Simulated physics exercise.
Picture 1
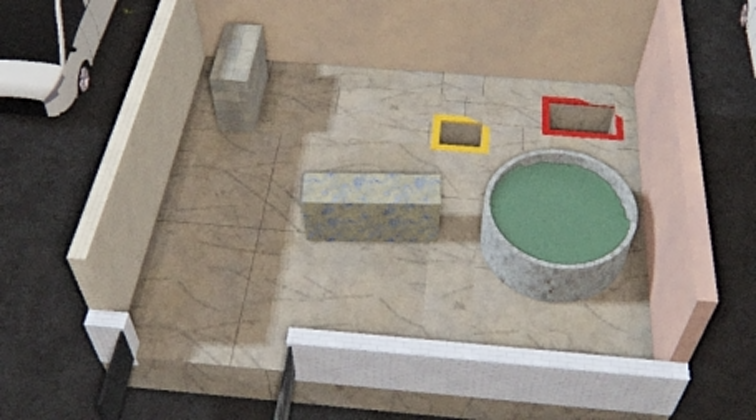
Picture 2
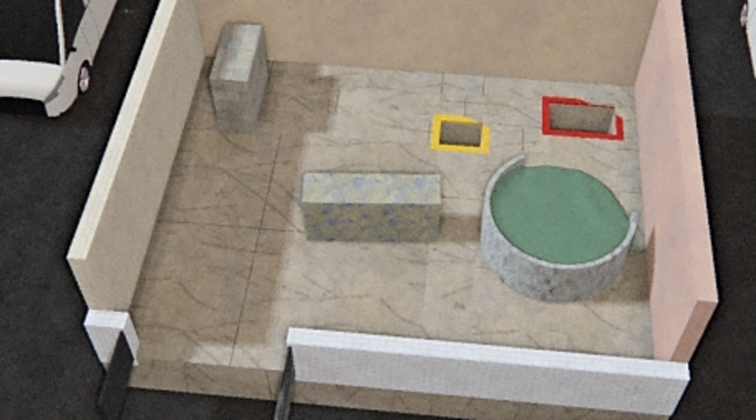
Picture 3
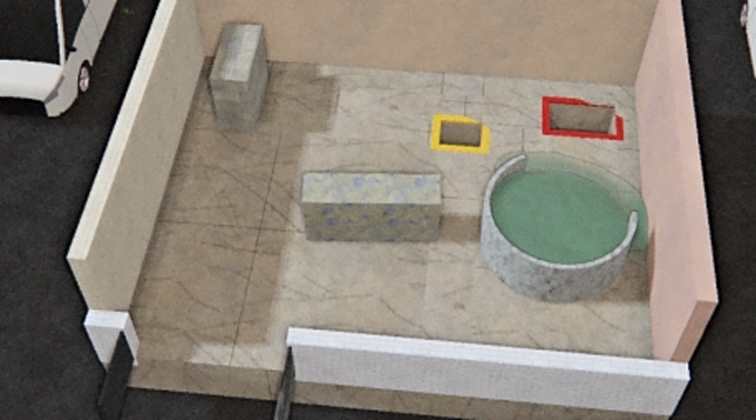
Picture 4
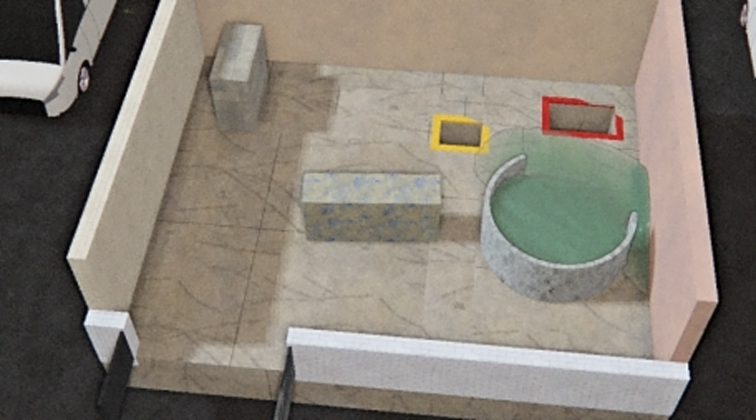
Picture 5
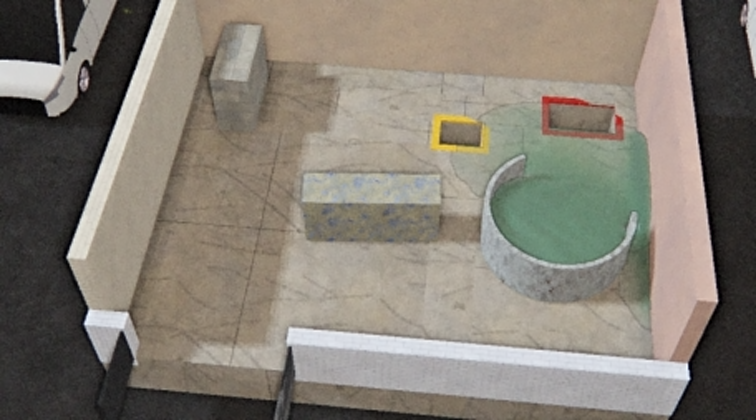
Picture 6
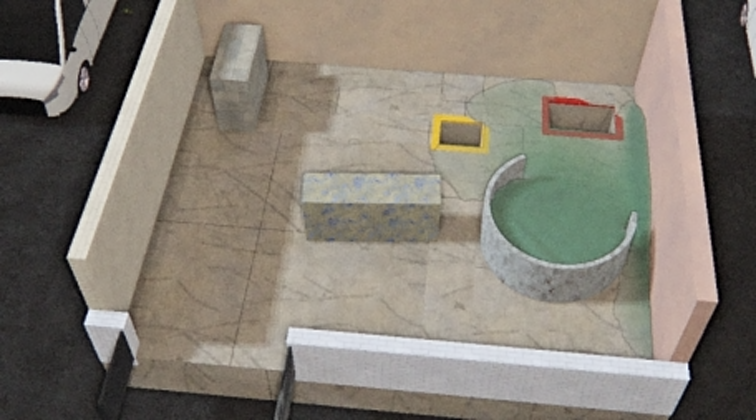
The clip opens on a walled plot with a round tank of still green water beside a speckled block. The tank's far side opens and water pours out through the gap, then spreads across the floor toward the back, around the red-edged and yellow-edged openings, and along the right wall.
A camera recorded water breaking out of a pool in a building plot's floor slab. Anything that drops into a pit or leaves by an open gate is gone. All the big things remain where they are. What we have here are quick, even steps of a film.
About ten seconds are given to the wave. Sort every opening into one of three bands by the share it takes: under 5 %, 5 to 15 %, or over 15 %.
The gate takes under 5 %; the yellow pit takes 5 to 15 %; the red pit takes over 15 %.
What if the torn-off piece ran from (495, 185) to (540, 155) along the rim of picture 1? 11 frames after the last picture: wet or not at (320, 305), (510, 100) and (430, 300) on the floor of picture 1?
Taking them in order, I'd say not reached, swamped and not reached.
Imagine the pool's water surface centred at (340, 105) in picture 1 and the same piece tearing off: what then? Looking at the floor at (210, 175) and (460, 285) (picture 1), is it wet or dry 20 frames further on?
Spot by spot: Drenched, after that high and dry.
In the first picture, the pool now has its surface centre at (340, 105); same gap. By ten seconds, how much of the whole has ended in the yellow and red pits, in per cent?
The yellow pit gets 20 per cent and the red pit 30 per cent.
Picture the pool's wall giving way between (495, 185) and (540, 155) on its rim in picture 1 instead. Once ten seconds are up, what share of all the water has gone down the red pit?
Red: About 6 %.
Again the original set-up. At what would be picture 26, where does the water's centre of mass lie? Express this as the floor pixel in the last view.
Close to (522, 187).
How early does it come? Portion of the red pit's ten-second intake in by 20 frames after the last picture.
Close to 80 percent.
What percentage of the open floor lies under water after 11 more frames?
Roughly 30 per cent.
A moment on, water covers 20 % of the floor; the gate 0 %, the yellow pit 1 %, the red pit 15 %.
Next, water covers 30 % of the floor; the gate 0 %, the yellow pit 2 %, the red pit 31 %.
Then, water covers 45 % of the floor; the gate 0 %, the yellow pit 3 %, the red pit 44 %.
Later, water covers 75 % of the floor; the gate 0 %, the yellow pit 5 %, the red pit 52 %.
In the end, water covers 70 % of the floor; the gate 3 %, the yellow pit 7 %, the red pit 56 %.
